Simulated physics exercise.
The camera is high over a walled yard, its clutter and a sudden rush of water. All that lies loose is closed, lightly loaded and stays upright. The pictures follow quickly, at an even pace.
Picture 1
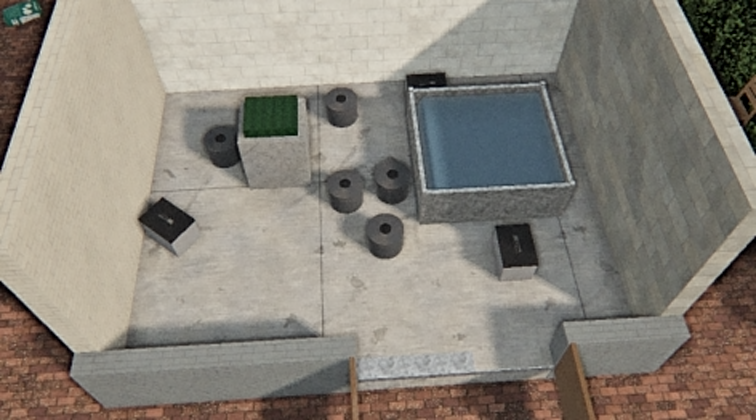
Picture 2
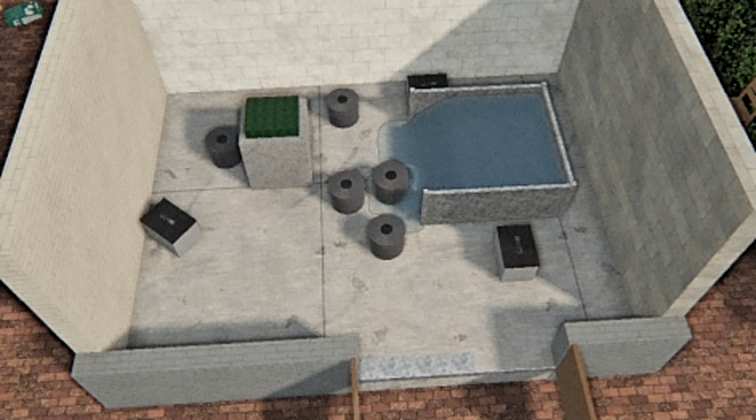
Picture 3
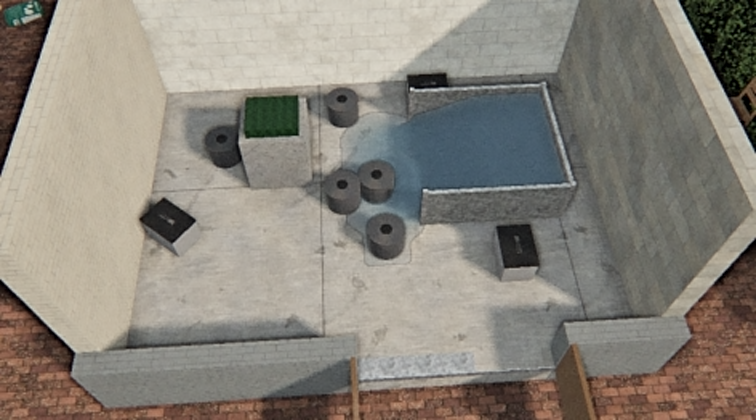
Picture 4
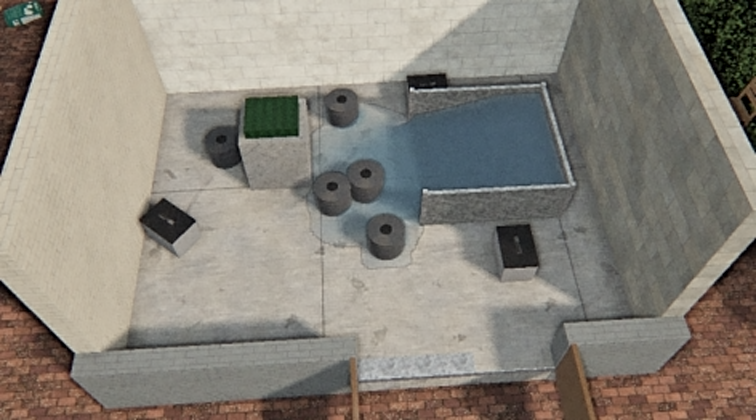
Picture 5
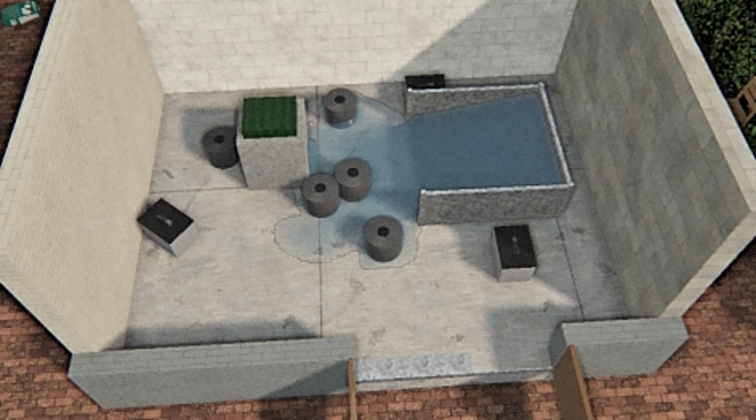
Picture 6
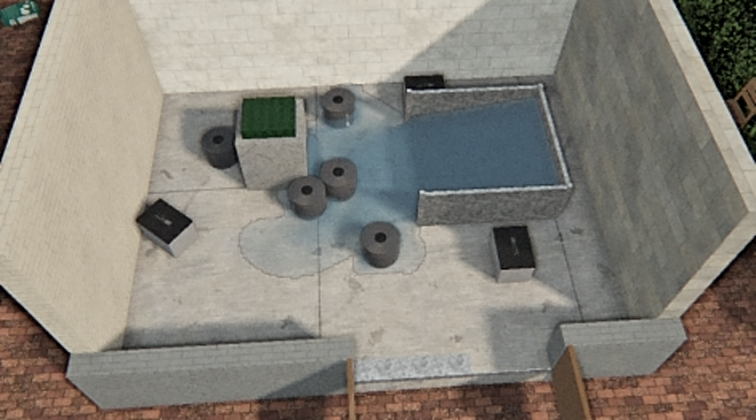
Water pours from the open left side of a raised pool and pushes round grey tubs left.
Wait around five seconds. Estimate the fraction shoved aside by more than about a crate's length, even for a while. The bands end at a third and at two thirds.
That comes to one to two thirds.
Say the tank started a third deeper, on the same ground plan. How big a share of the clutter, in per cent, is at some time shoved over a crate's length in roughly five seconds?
I make it 80 per cent.
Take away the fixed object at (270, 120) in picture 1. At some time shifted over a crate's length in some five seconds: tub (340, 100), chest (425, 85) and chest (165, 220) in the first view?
In turn: Pushed that far, under that, moved that far.
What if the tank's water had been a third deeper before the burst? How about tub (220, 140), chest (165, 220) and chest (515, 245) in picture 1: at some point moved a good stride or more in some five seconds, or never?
As listed: Less than that, that far or more, less than that.
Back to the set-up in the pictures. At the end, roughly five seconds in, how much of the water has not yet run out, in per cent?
Roughly 100 per cent.
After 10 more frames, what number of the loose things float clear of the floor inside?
I count 2.
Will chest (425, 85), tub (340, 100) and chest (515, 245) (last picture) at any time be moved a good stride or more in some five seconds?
In turn: Moved that far, pushed that far, never so far.
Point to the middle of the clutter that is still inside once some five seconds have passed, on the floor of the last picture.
Near (318, 220).
A moment on, 2 of 8 are well off their spots; 1 afloat.
Next, 3 of 8 are well off their spots; 2 afloat.
Later, 3 of 8 are well off their spots; 4 afloat.
In the end, 5 of 8 are well off their spots, and 5 have been at some point; 3 afloat.
